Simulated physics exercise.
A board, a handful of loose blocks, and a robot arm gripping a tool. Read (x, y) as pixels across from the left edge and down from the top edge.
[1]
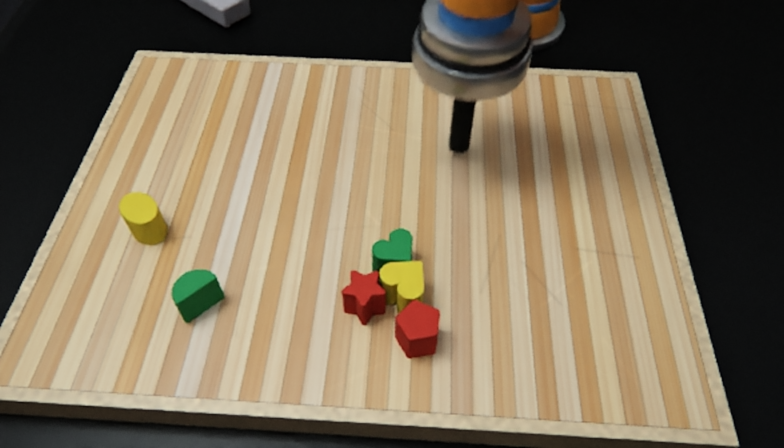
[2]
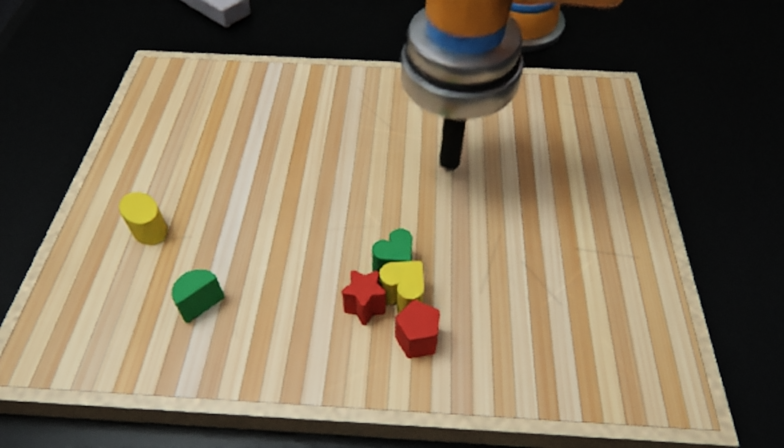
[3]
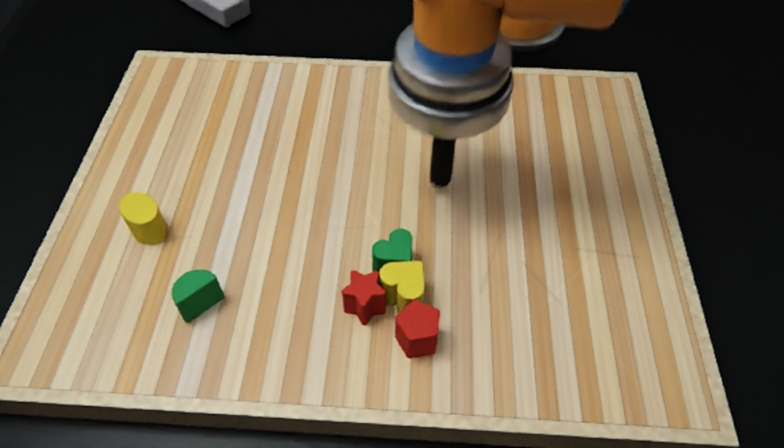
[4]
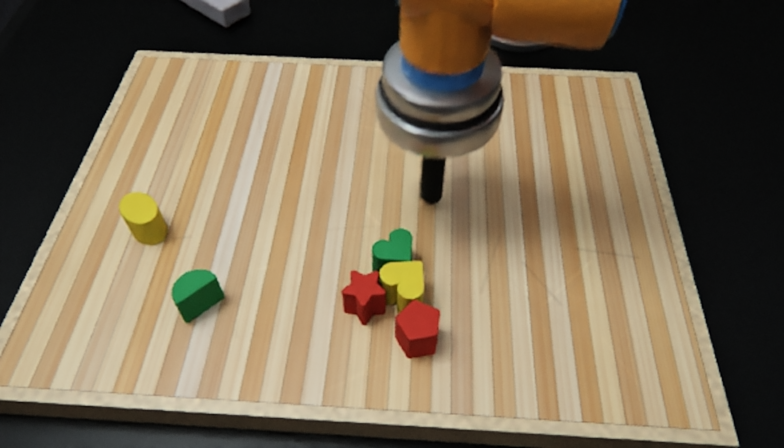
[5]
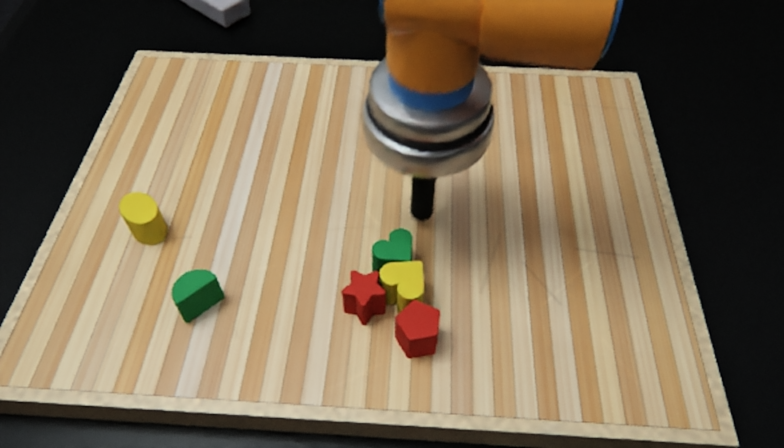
A robot arm with orange and silver parts holds a short black rod above a striped wooden board on a dark surface, seen from above at an angle. A yellow cylinder and a green block sit at left, while green and yellow hearts, a red star and a red pentagon cluster near the centre. The rod moves steadily down and slightly left toward the cluster, touching nothing, as the blocks and camera stay still.
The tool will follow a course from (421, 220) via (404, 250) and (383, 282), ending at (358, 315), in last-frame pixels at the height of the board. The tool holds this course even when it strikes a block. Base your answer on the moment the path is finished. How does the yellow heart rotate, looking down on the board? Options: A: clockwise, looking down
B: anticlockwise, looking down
B (anticlockwise, looking down)
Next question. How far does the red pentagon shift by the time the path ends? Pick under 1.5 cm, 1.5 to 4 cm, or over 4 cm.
Displacement: Within 1.5 cm.
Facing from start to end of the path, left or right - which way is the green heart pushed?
Pushed right.
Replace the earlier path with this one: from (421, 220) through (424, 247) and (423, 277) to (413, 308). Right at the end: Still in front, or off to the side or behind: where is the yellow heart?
I'd say it is still being pushed.
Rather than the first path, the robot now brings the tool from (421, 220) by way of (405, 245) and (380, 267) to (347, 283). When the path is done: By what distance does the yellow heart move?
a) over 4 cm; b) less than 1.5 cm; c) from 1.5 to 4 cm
c (from 1.5 to 4 cm)
What follows on the original path. One third of the way, tool (404, 244); green heart (387, 255), turned 15° anticlockwise; yellow heart (404, 283); red pentagon (420, 324).
Two thirds of the way, tool (382, 276); red star (350, 304); green heart (354, 272), turned 30° anticlockwise; yellow heart (402, 286), turned 15° anticlockwise; red pentagon (422, 325).
At the end, tool (358, 309); red star (339, 318), turned 30° anticlockwise; green heart (330, 279); yellow heart (399, 292), turned 45° anticlockwise; red pentagon (423, 325).
